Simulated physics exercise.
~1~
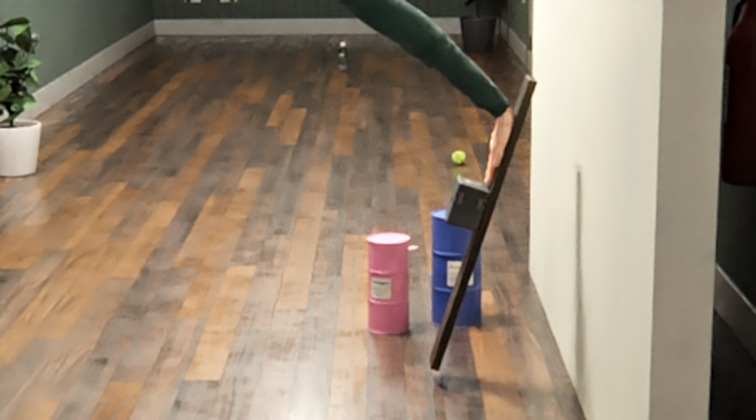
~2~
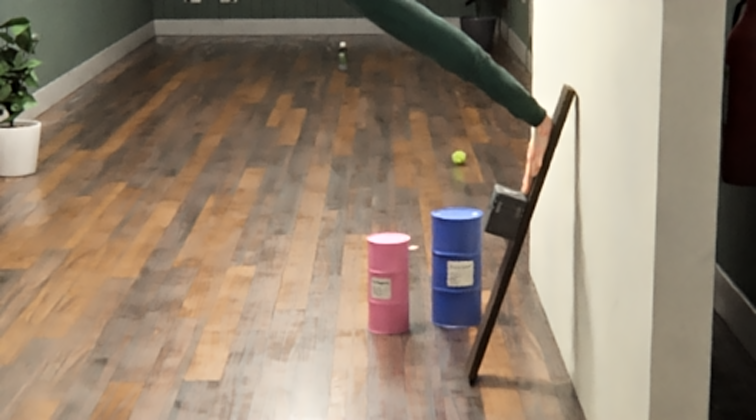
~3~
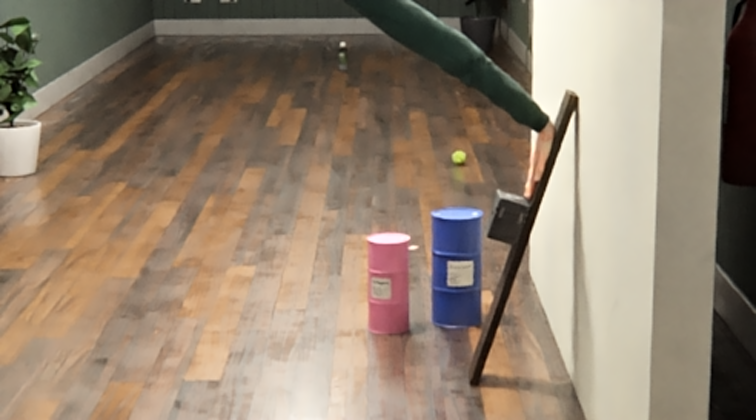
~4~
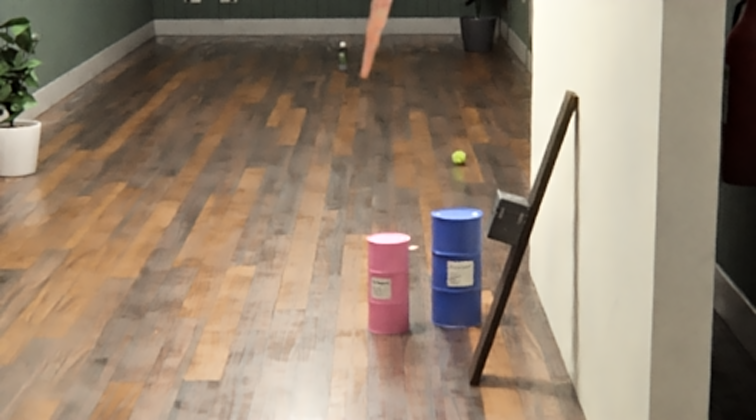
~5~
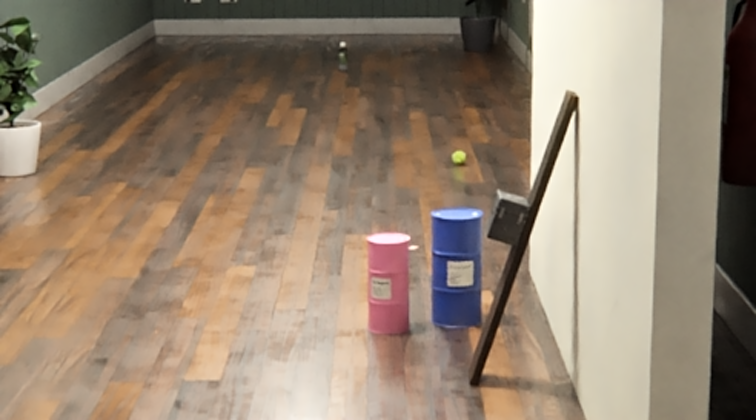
In a room with a wooden floor, seen from a fixed, slightly raised viewpoint, a pale bare wall stands at the right. A pink canister and a taller blue canister stand side by side near it, with a yellow-green ball behind them and a potted plant at the far left. An arm in a dark green sleeve holds a tilted black plank with a dark box attached, moves it right, and settles its top against the wall. The hand lets go and draws back out of view. The plank stays leaning, and both canisters remain standing where they were.
